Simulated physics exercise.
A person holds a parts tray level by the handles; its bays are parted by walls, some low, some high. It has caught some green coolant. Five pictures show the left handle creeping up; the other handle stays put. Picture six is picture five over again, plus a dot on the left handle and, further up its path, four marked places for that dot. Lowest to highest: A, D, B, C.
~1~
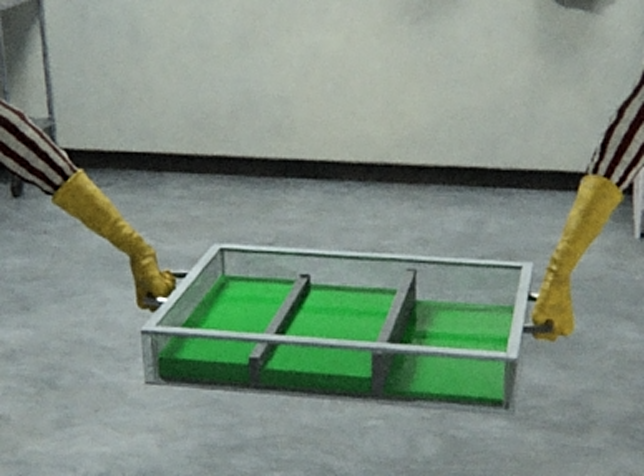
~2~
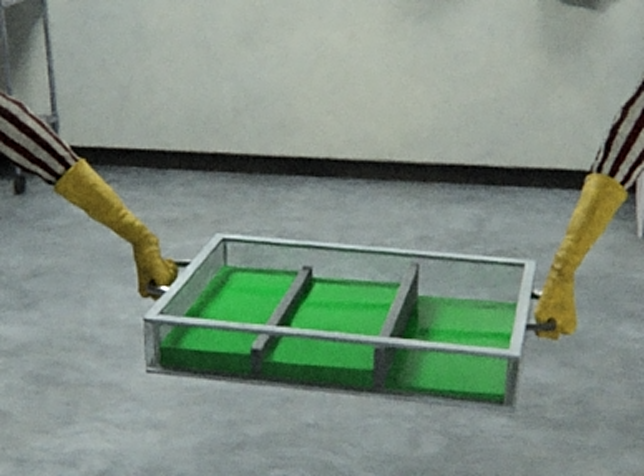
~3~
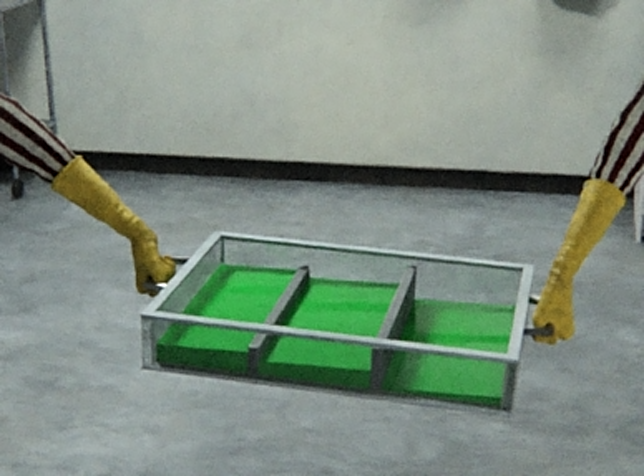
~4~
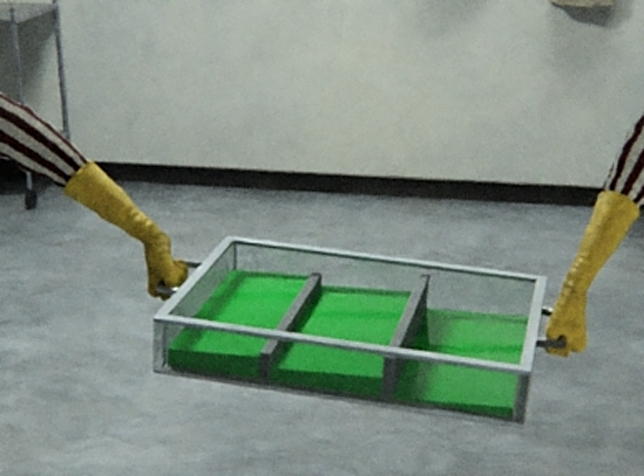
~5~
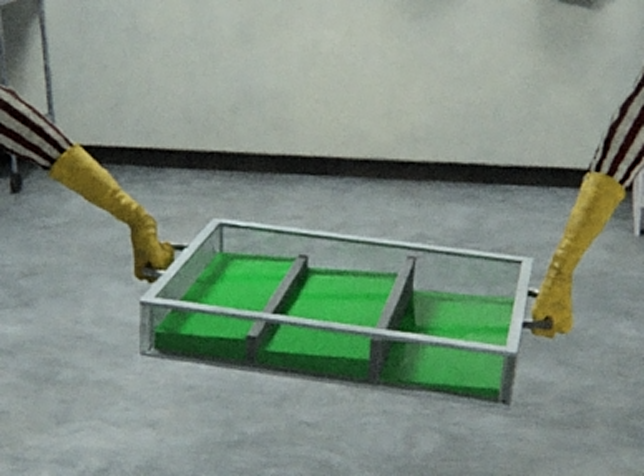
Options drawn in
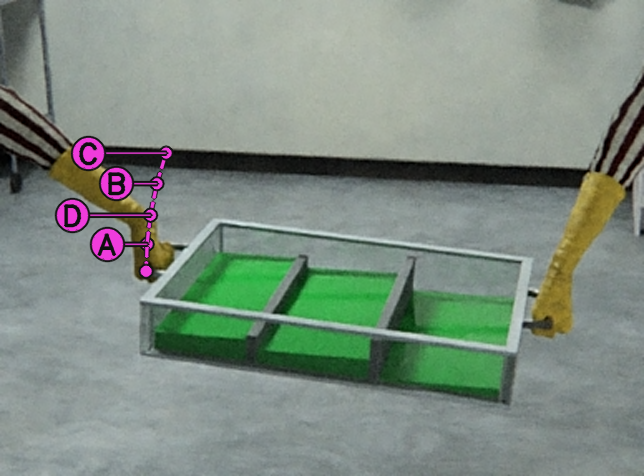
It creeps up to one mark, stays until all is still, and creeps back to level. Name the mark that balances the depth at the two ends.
C.
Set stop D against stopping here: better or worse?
Stop D is better.
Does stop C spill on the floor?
No.
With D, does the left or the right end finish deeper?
The left one.
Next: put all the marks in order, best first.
C, B, D, A.
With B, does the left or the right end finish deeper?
The left end bay.
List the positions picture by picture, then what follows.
The tray is level; deepest in the left bay, at (237, 316), shallowest in the right; left handle at (159, 287).
Tipped about 1° down to the right; no wall is crossed; left handle at (161, 276).
Tipped about 3° down to the right; no wall is crossed; left handle at (159, 272).
Tipped about 4° down to the right; no wall is crossed; left handle at (171, 276).
Tipped about 4° down to the right; deepest in the left bay, at (234, 292), shallowest in the right; left handle at (157, 258).
On the marked copy, A at (147, 244); B at (156, 183); C at (166, 153); D at (150, 215).
For stop A, the left end bay stands much deeper than the other; nothing spills.
For stop B, the left end bay stands much deeper than the other; nothing spills.
For stop C, the two end bays stand about equally deep; nothing spills.
For stop D, the left end bay stands much deeper than the other; nothing spills.
